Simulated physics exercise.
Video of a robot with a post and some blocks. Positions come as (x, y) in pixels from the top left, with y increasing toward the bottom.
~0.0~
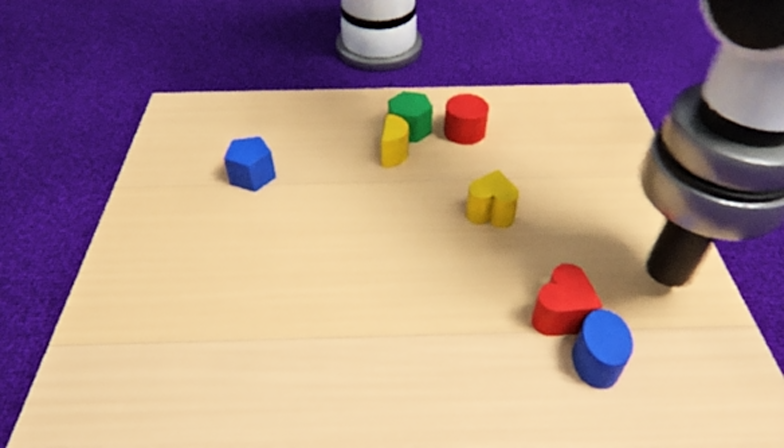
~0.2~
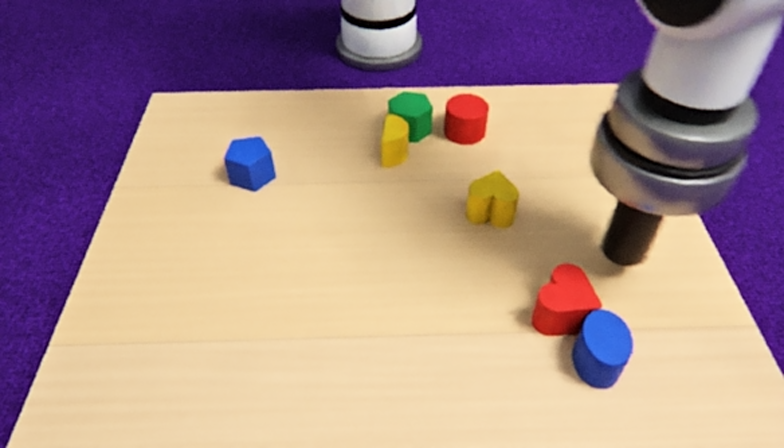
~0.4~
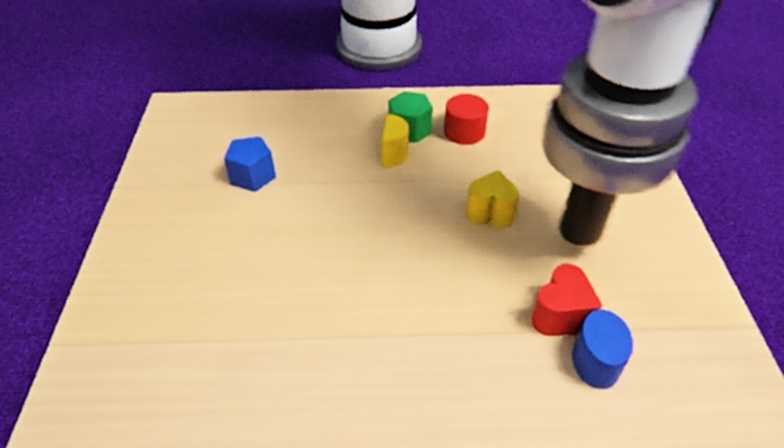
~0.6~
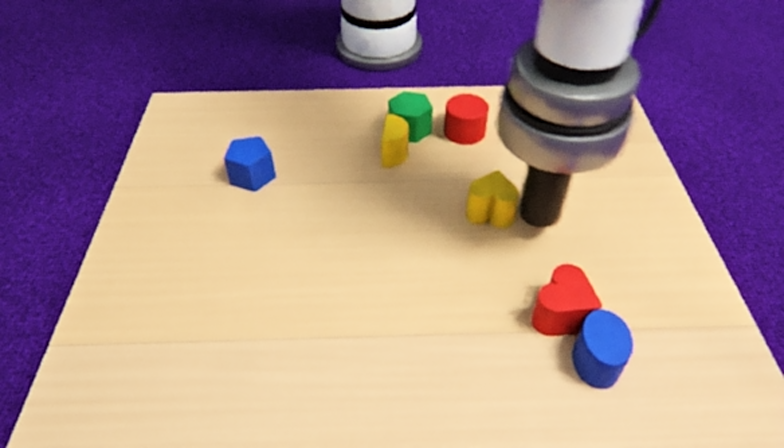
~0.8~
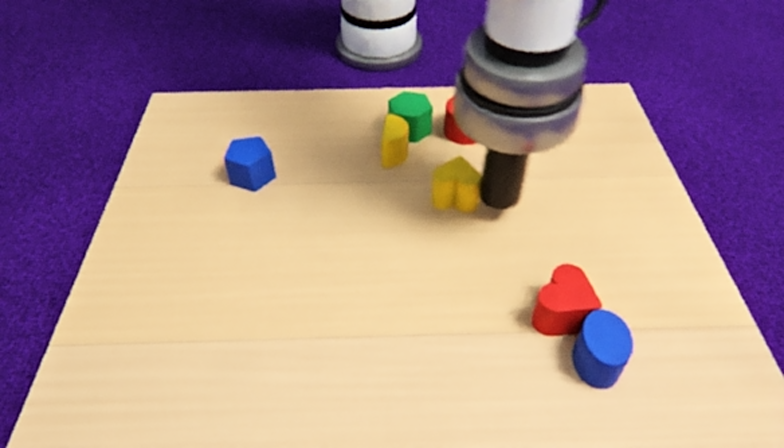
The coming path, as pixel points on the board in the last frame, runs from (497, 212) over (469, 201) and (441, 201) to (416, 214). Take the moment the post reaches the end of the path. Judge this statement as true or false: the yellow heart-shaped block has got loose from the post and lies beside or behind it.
Answer: True.
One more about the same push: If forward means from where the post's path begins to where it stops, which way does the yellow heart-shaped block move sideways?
Towards the right-hand side.
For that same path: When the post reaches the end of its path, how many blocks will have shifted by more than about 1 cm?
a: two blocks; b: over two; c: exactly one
Letter c.
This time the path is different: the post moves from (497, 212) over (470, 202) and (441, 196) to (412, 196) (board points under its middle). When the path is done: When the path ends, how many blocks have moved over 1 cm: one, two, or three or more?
Blocks that move over 1 cm: One.
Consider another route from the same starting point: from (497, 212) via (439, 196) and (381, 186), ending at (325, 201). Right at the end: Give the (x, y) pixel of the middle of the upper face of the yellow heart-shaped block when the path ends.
The middle of its upper face should be somewhere near (345, 139).
The first path, step by step. Halfway along, post (454, 183); yellow heart-shaped block (414, 157).
At the end, post (417, 199); yellow D-shaped block still; yellow heart-shaped block (399, 158), turned 50° clockwise.
